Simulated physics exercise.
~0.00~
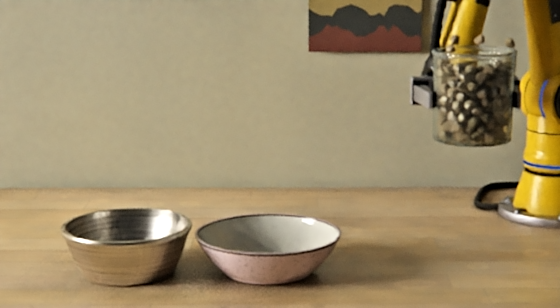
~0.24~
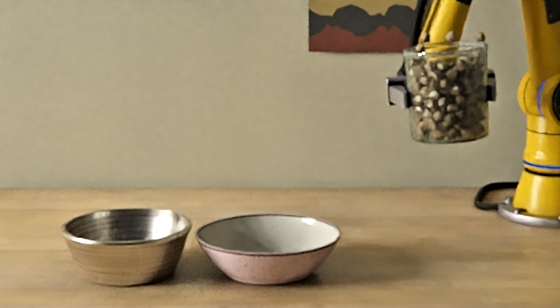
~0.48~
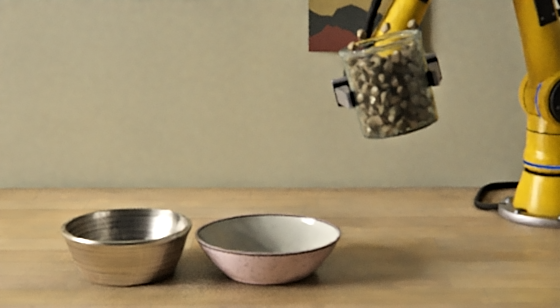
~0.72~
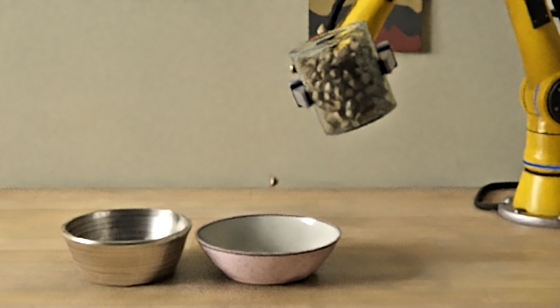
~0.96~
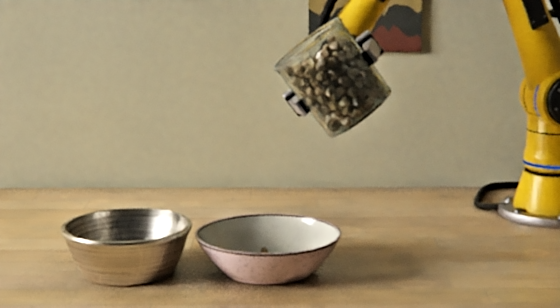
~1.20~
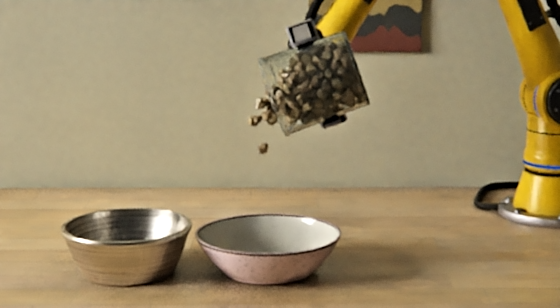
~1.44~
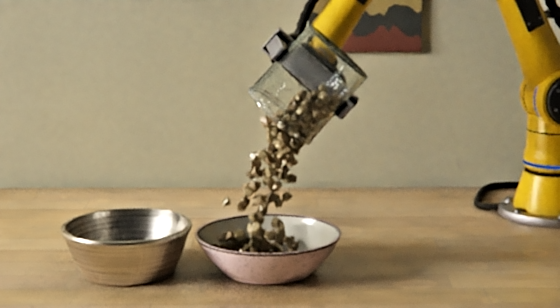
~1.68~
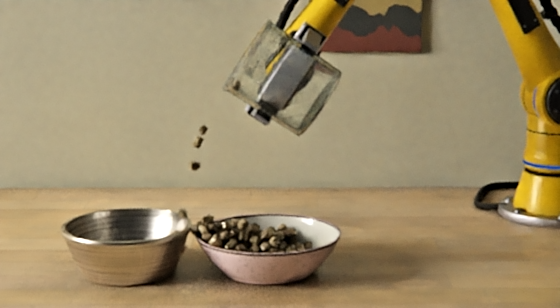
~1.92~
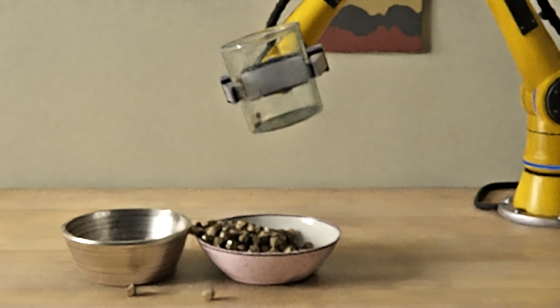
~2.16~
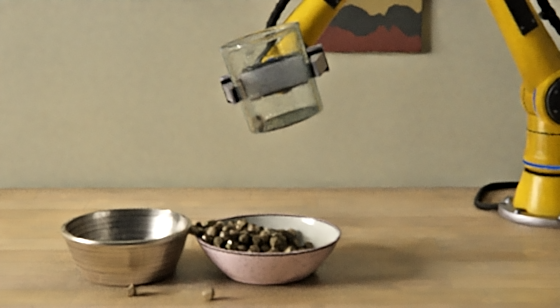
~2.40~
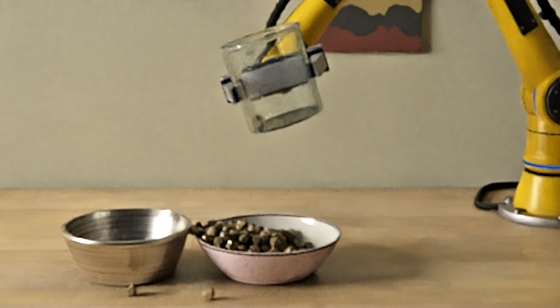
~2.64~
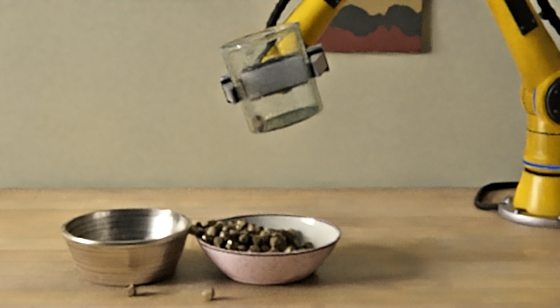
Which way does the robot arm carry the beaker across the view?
The arm carries the beaker to the left, bringing it from the right side of the view to above the bowls.
